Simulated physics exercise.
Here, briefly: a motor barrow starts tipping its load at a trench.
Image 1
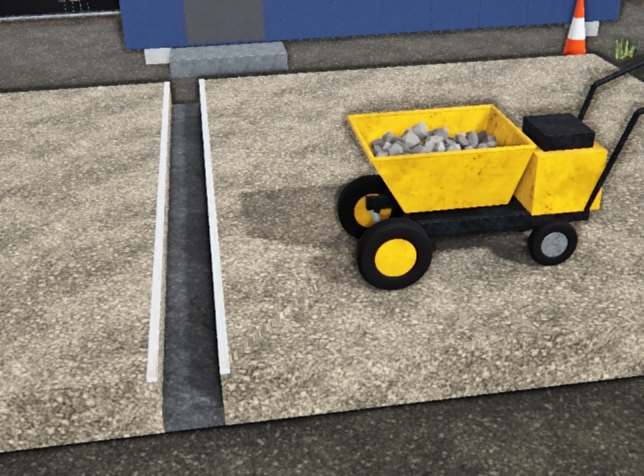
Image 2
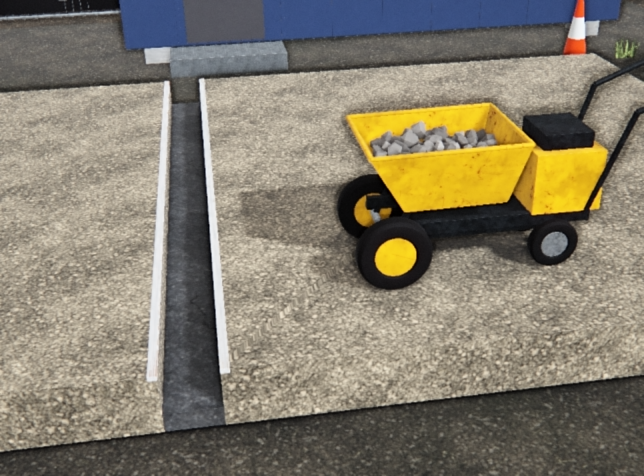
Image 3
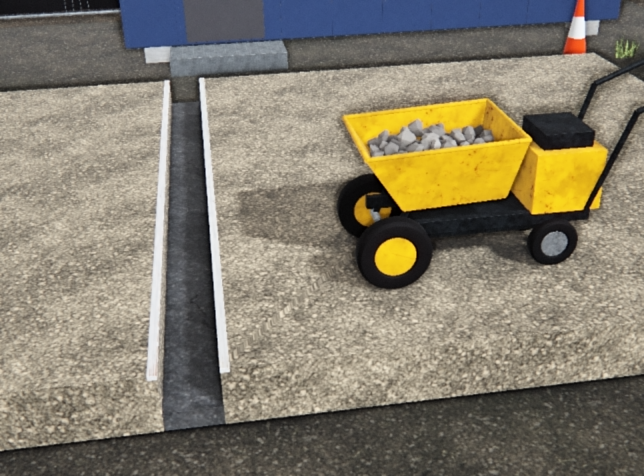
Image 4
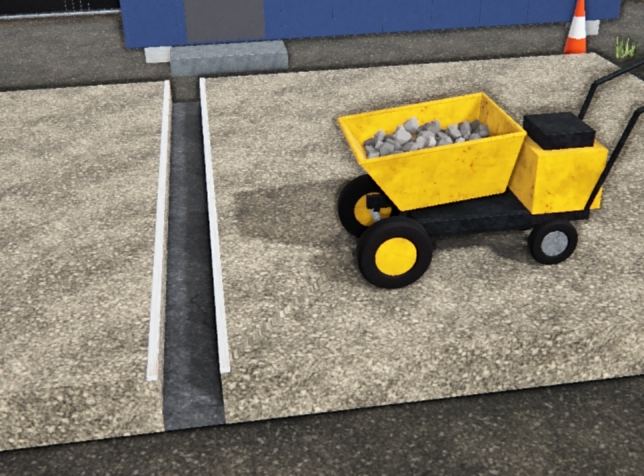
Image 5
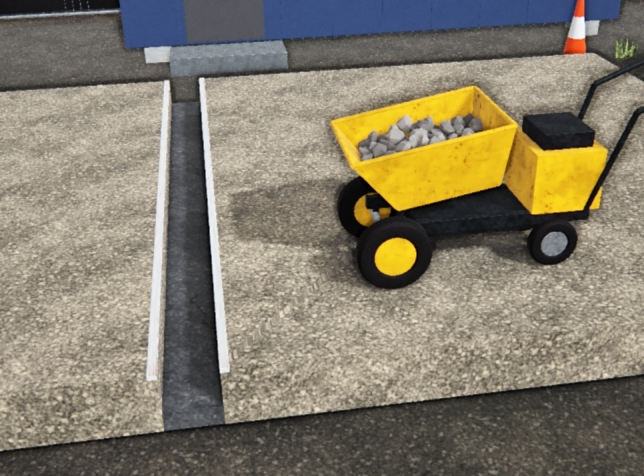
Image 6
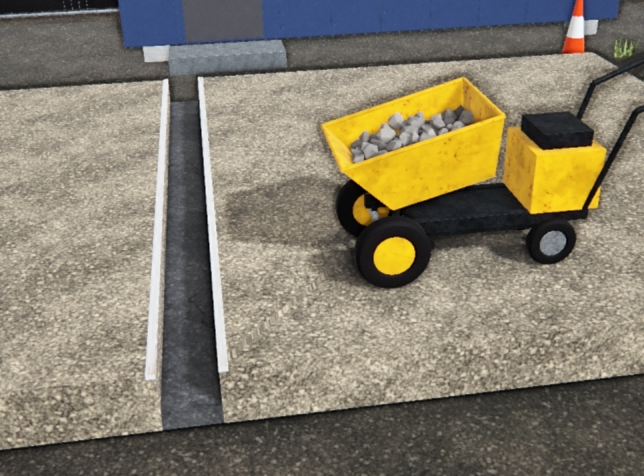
On a gravel yard beside a narrow trench, a yellow motor barrow's skip of broken grey stones tilting gradually to the left.
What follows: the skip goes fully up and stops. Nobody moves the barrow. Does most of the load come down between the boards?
Minority in.
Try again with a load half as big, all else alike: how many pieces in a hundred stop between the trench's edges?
I'd say close to 30 per cent of it.
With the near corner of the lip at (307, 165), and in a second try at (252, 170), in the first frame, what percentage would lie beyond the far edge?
Roughly 0 per cent, and 50 per cent.
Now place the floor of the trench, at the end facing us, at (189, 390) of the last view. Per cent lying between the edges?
About 30 %.
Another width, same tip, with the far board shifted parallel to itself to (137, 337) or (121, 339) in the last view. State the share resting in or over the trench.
The share would be 30 % first and 30 % second.
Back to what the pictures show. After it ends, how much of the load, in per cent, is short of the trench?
About 55 %.
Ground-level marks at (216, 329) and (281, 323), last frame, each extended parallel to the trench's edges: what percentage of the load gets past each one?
Respectively 30 and 70 %.
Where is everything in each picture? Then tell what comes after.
Lip of the skip near (372, 160), level; top of the load near (434, 141), broken stones; first edge of the trench near (222, 330); far edge near (154, 337), the trench over half as wide as the skip, and about as deep as wide, in the first frame.
Lip of the skip near (371, 160), level; top of the load near (439, 148), in the second frame.
Lip of the skip near (367, 161), tipped barely; top of the load near (447, 144), in the third frame.
Lip of the skip near (361, 163), tipped a little; top of the load near (443, 141), in the fourth frame.
Lip of the skip near (353, 166), tipped a little; top of the load near (436, 138), in the fifth frame.
Lip of the skip near (343, 170), tipped clearly; top of the load near (452, 130); first edge of the trench near (220, 328); far edge near (152, 335), in the sixth frame.
Shortly afterwards, skip tipped steeply; the whole lot in the skip.
Next, skip tipped steeply; all but a few in the skip; only a few short of the trench; only a few falling.
Some moments later, skip tipped right over; near half in the skip; near a third short of the trench; a little in or heaped over the trench; only a few falling.
In the end, skip tipped right over; a little in the skip; near half short of the trench; near a quarter in or heaped over the trench; none at all beyond it.
